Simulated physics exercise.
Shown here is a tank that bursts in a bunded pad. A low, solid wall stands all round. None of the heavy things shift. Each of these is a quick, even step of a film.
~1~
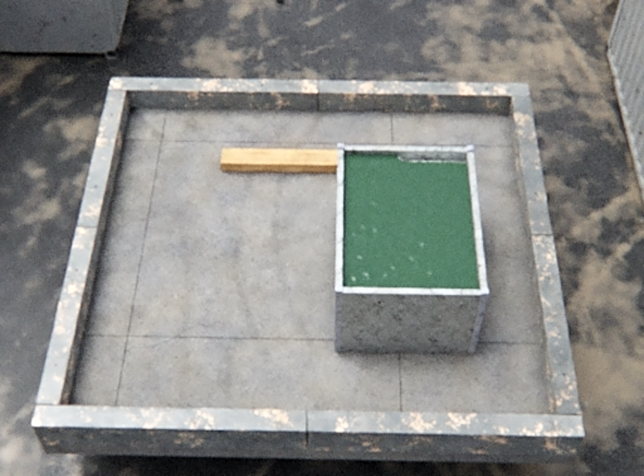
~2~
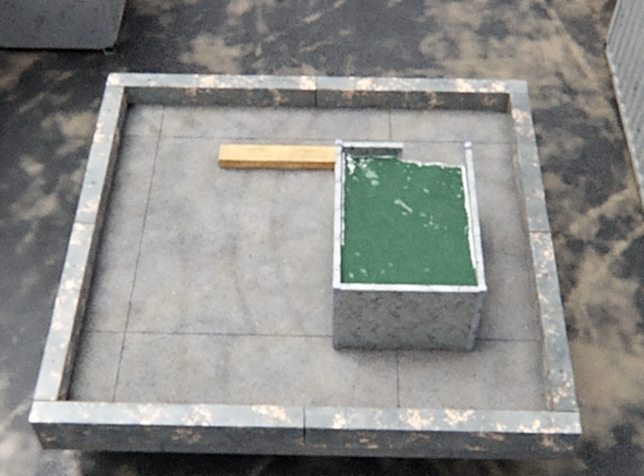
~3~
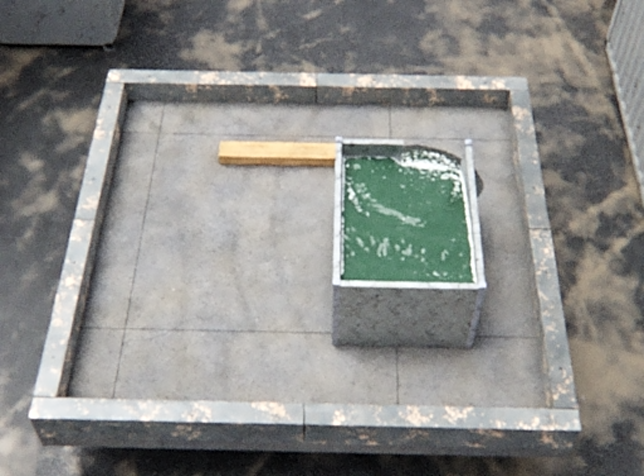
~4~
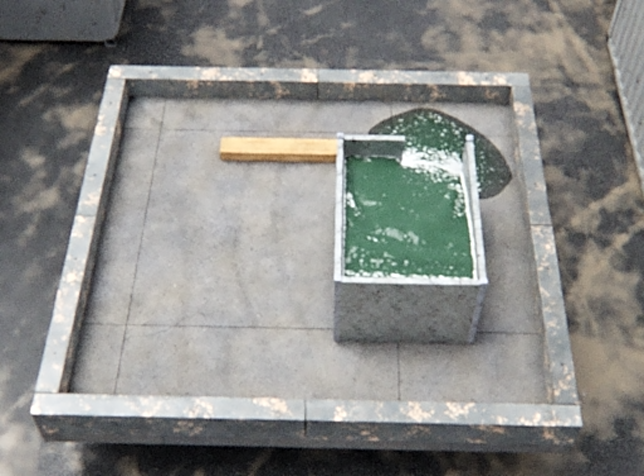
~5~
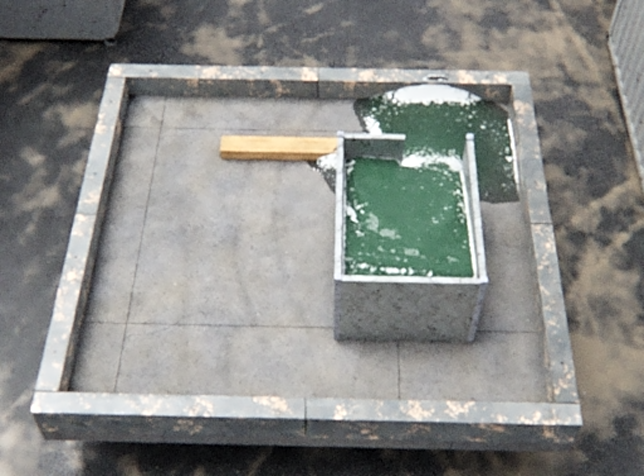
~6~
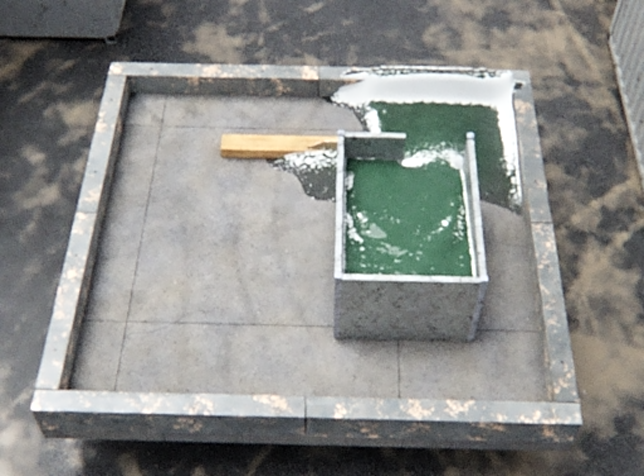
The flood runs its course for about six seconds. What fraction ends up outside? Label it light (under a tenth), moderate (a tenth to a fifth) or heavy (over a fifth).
Moderate.
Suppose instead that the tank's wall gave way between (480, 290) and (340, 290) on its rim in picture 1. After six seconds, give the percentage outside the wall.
About 32 %.
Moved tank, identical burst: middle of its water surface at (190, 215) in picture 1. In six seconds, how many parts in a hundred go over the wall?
Close to 2 parts in a hundred.
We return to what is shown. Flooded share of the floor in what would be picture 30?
Roughly 65 percent, I reckon.
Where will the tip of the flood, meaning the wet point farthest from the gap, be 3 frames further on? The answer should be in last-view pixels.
Look around (189, 162).
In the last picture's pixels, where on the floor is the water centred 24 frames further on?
About (346, 201) in the last view.
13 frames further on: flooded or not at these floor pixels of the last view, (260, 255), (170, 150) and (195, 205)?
First spot spared, second spot swamped, third spot swamped.
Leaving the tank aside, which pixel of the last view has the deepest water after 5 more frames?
I'd put it around (496, 107).
A moment on, water covers 20 % of the floor; the low wall has let 1 % over.
Next, water covers 30 % of the floor; the low wall has let 3 % over.
Then, water covers 45 % of the floor; the low wall has let 12 % over.
Later, water covers 55 % of the floor; the low wall has let 13 % over.
In the end, water covers 75 % of the floor; the low wall has let 13 % over.
